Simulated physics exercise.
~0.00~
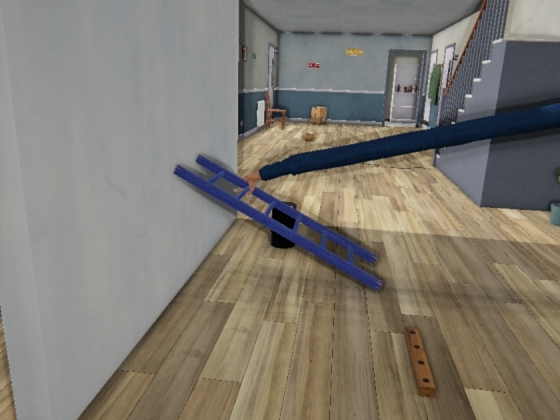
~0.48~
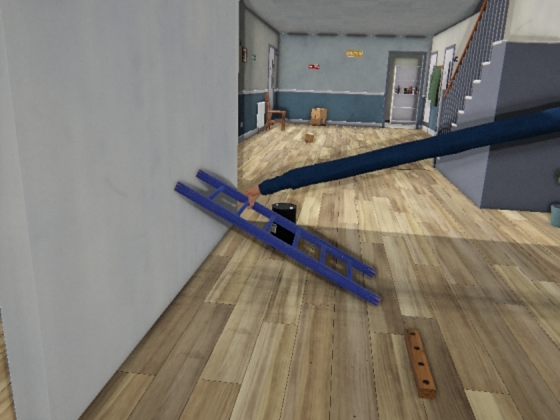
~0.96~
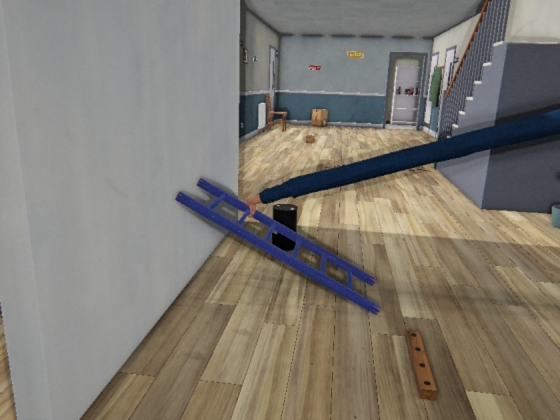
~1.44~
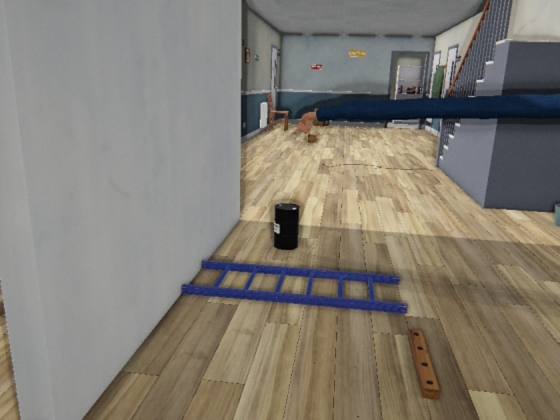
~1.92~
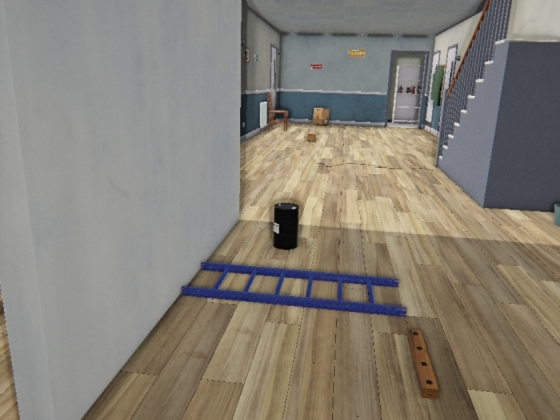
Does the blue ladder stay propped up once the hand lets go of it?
No, the blue ladder slips down and ends up lying on the wooden floor.
On a wooden floor, a hand lets go of a slanted blue ladder, which slips down flat.
